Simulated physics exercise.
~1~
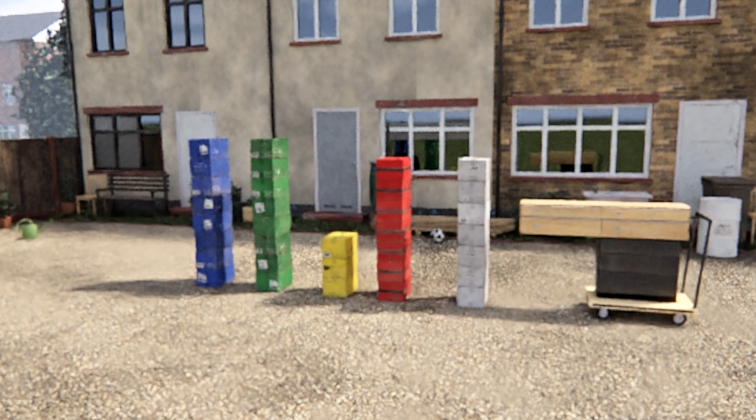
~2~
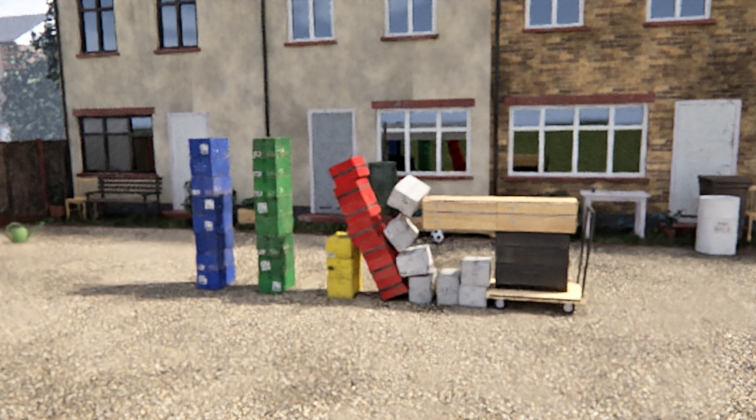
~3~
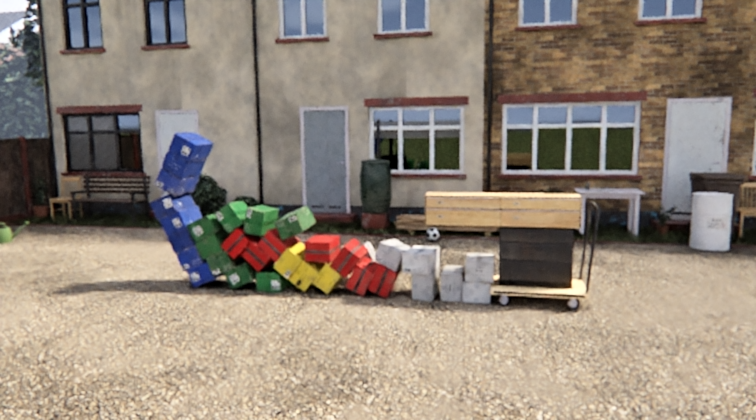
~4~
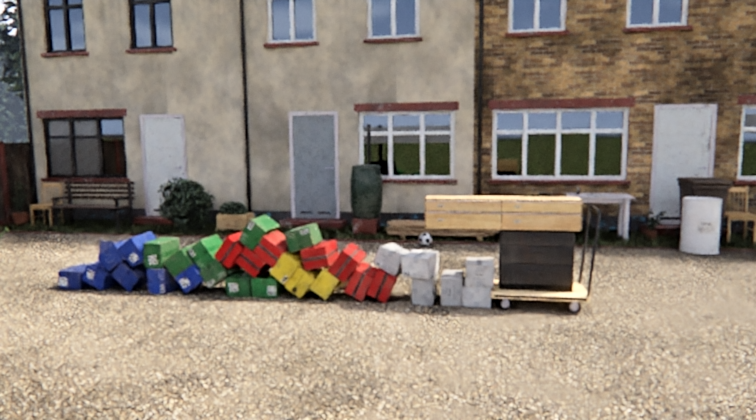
On a gravel yard in front of terraced houses, blue, green, yellow, red and pale stacks of boxes stand in a row, the yellow one much shorter, with a loaded trolley at the right. The trolley rolls left, and the long wooden case jutting from its load knocks the pale stack apart. The red stack leans left over the yellow one. It collapses into the yellow and green boxes, and the blue stack buckles leftward with its top tipping. Finally the blue boxes come down too, leaving a long, low heap of mixed colours beside the halted trolley.
